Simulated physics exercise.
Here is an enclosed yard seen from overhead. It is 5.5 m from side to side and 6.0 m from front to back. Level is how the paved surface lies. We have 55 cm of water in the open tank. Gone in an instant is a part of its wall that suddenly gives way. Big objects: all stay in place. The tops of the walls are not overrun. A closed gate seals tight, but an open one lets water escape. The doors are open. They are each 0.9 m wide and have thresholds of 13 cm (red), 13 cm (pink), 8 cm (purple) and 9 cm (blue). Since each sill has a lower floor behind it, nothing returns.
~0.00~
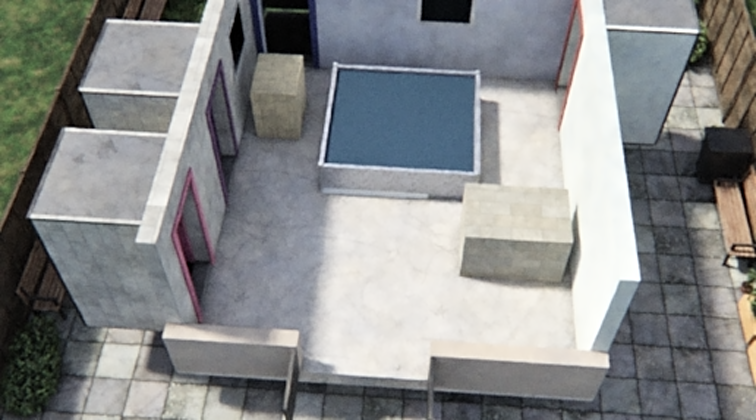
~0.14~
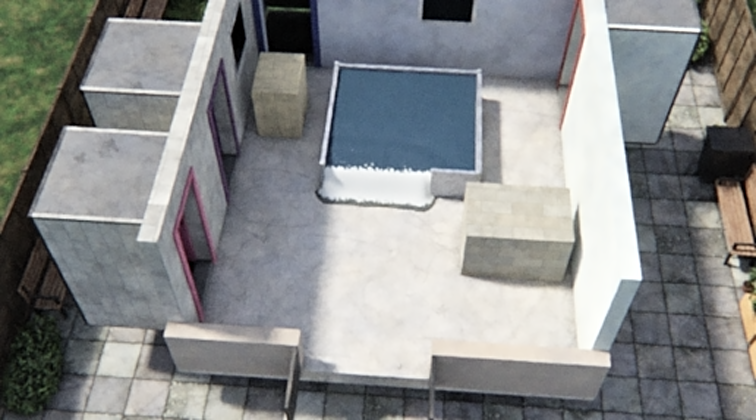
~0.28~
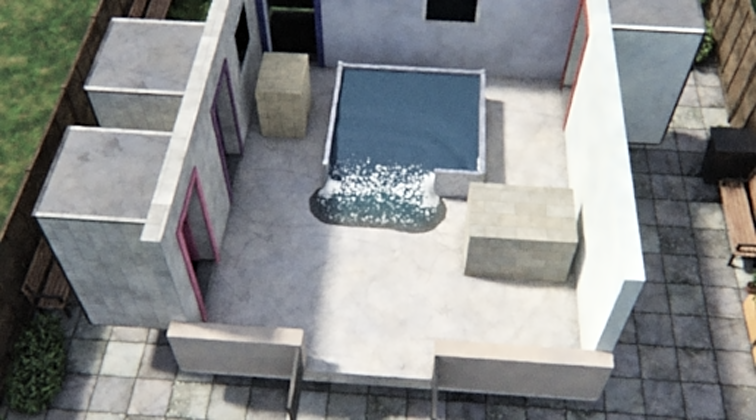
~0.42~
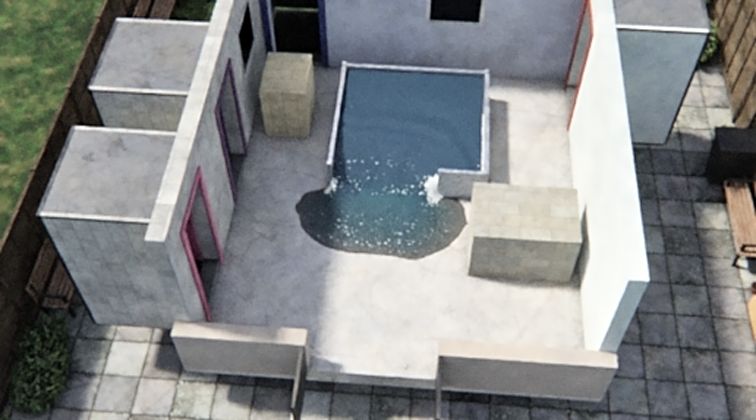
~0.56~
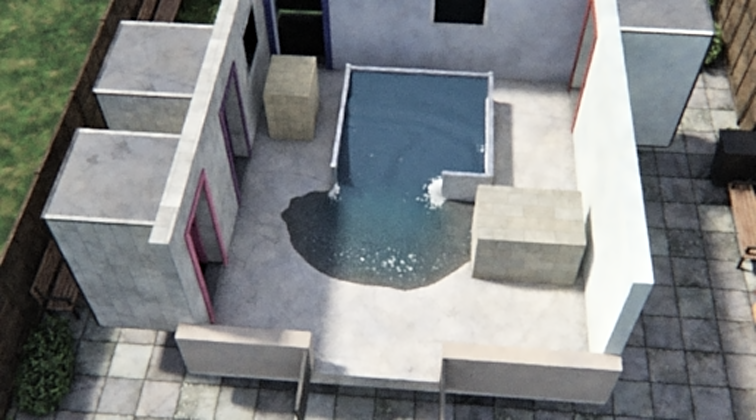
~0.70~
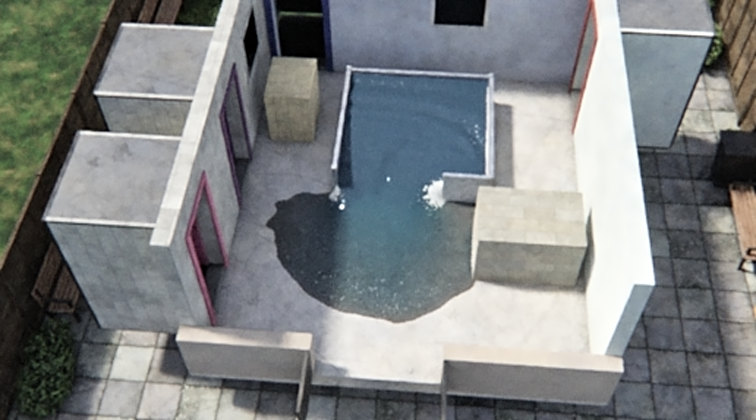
In a walled yard, water bursts through a tank's front wall and spreads across the pale floor.
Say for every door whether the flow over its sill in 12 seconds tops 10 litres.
Result: Red door - falls short; pink door - tops it; purple door - falls short; blue door - falls short.
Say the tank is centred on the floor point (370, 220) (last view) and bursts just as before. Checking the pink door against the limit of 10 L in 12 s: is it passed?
After that, the pink door ends up outside the limit.
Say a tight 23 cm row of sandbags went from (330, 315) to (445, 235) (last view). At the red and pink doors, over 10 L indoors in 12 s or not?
Checking the limit, red is fine, pink is too much.
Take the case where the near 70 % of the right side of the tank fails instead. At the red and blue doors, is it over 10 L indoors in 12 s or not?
Red: Exceeding the limit; blue: Exceeding the limit.
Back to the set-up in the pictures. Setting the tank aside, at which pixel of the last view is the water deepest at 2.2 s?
Close to (220, 352).
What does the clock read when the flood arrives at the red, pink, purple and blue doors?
Door times: Red 5.5 s / pink 1.6 s / purple 3.2 s / blue 6.0 s.
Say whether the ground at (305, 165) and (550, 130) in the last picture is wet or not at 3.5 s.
I'd call them spared and then spared.
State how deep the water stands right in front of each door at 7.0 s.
Red 1 cm, pink 9 cm, purple 6 cm, blue 5 cm.
After 1.4 s water covers 40 % of the floor and is deepest (30 cm) near (362, 204); red door not reached, pink door not reached, purple door not reached, blue door not reached.
After 2.2 s water covers 50 % of the floor and is deepest (48 cm) near (220, 352); red door not reached, pink door 18 cm at the sill, 0 L in, purple door not reached, blue door not reached.
After 3.5 s water covers 55 % of the floor and is deepest (22 cm) near (207, 351); red door not reached, pink door 22 cm at the sill, 34 L in, purple door 2 cm at the sill, 0 L in, blue door not reached.
After 7.0 s water covers 75 % of the floor and is deepest (12 cm) near (421, 312); red door 1 cm at the sill, 0 L in, pink door 9 cm at the sill, 53 L in, purple door 6 cm at the sill, 0 L in, blue door 5 cm at the sill, 0 L in.
After 12.0 s water covers 90 % of the floor and is deepest (8 cm) near (220, 352); red door 2 cm at the sill, 0 L in, pink door 6 cm at the sill, 53 L in, purple door 6 cm at the sill, 0 L in, blue door 6 cm at the sill, 0 L in.
